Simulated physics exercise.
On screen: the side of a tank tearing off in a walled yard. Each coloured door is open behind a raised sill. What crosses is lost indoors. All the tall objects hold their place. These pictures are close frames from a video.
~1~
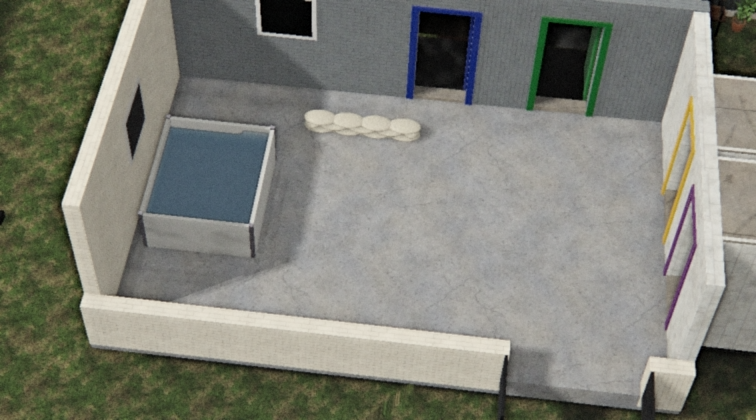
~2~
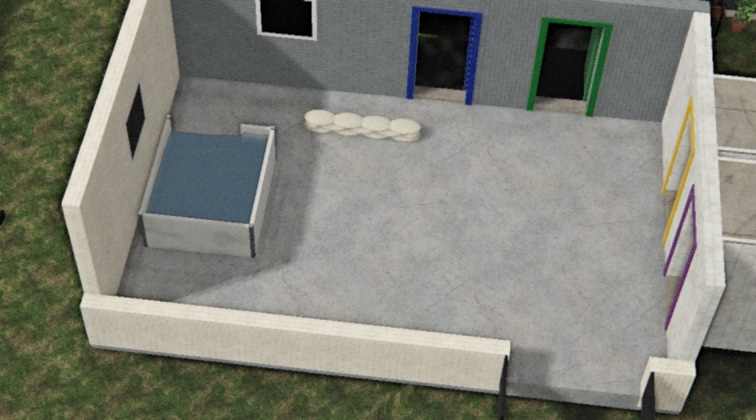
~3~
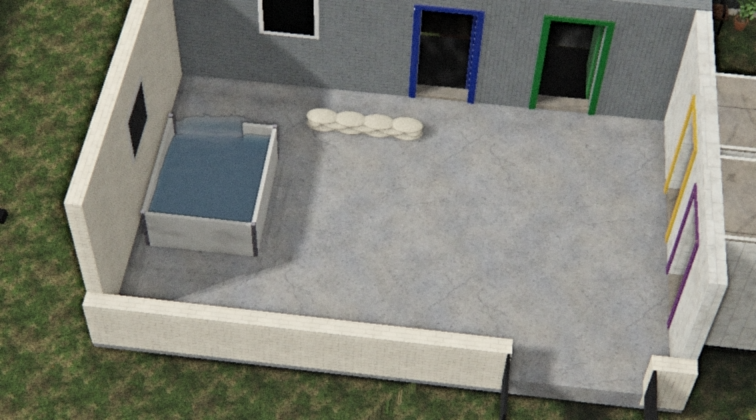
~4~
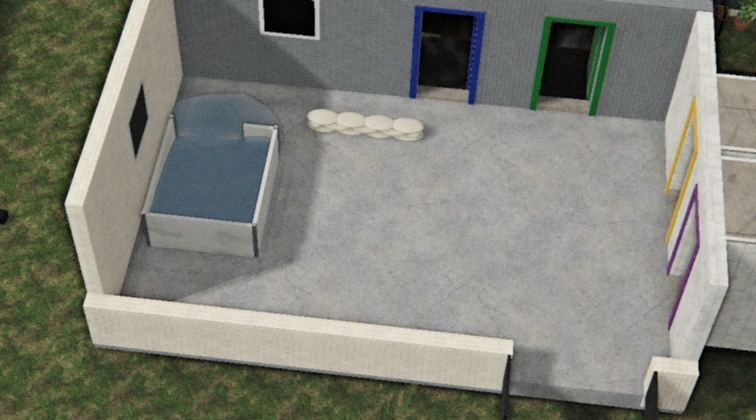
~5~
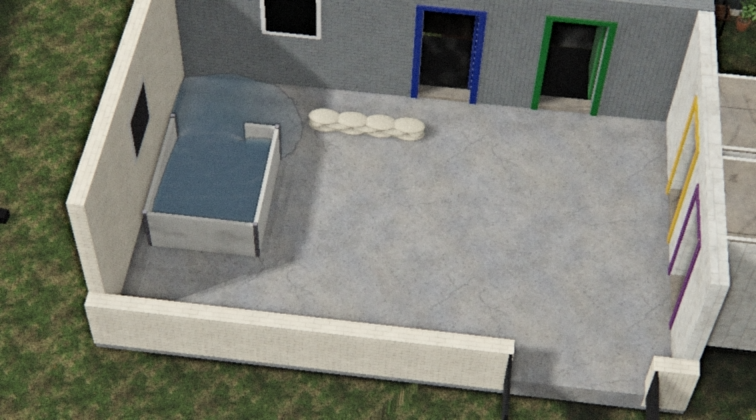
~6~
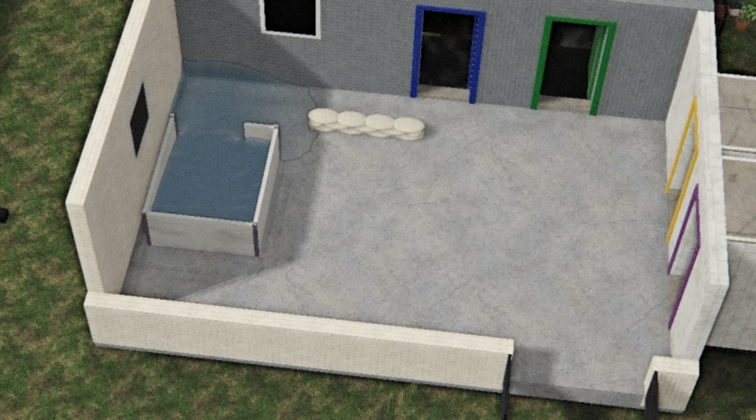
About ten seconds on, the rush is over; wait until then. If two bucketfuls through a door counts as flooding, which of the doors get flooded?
The blue door gets flooded; the yellow door does not get flooded; the purple door does not get flooded; the green door does not get flooded.
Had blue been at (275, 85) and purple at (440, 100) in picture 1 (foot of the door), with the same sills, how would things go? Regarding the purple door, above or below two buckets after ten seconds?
In that case the purple one gets flooded.
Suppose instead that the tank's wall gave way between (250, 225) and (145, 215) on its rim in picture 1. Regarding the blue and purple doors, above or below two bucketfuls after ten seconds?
So here's how it goes: Blue stays within bounds, while purple runs over.
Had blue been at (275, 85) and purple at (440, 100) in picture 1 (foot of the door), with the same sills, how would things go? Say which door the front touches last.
The one in yellow, as it turns out.
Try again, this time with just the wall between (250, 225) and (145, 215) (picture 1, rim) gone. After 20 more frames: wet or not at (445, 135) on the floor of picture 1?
Still dry.
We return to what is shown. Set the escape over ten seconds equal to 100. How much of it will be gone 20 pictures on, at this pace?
My reading is about 5 per cent.
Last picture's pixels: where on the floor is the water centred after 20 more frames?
I'd say around (285, 150).
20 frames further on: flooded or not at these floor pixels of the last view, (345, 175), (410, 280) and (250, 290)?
The three points read soaked through, clear and clear.
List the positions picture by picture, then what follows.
In the first picture, the tank at (209, 173) is whole and still.
In the second picture, water pours out on the tank's far side and has run to a hidden place.
In the third picture, water pours out on the tank's far side and has run to (247, 123).
In the fourth picture, water pours out on the tank's far side and has run to (244, 97).
In the fifth picture, the front is at (266, 83), out from the gap on the tank's far side.
In the sixth picture, the front is at (303, 87), out from the gap on the tank's far side.
A moment on, water covers 10 % of the floor; the blue door not reached, the yellow door not reached, the purple door not reached, the green door not reached.
Next, water covers 15 % of the floor; the blue door wet at the sill, nothing in, the yellow door not reached, the purple door not reached, the green door not reached.
Then, water covers 40 % of the floor; the blue door under two buckets in, the yellow door not reached, the purple door not reached, the green door wet at the sill, nothing in.
Later, water covers 85 % of the floor; the blue door over two buckets in, the yellow door wet at the sill, nothing in, the purple door wet at the sill, nothing in, the green door wet at the sill, nothing in.
In the end, water covers 95 % of the floor; the blue door over two buckets in, the yellow door wet at the sill, nothing in, the purple door wet at the sill, nothing in, the green door wet at the sill, nothing in.
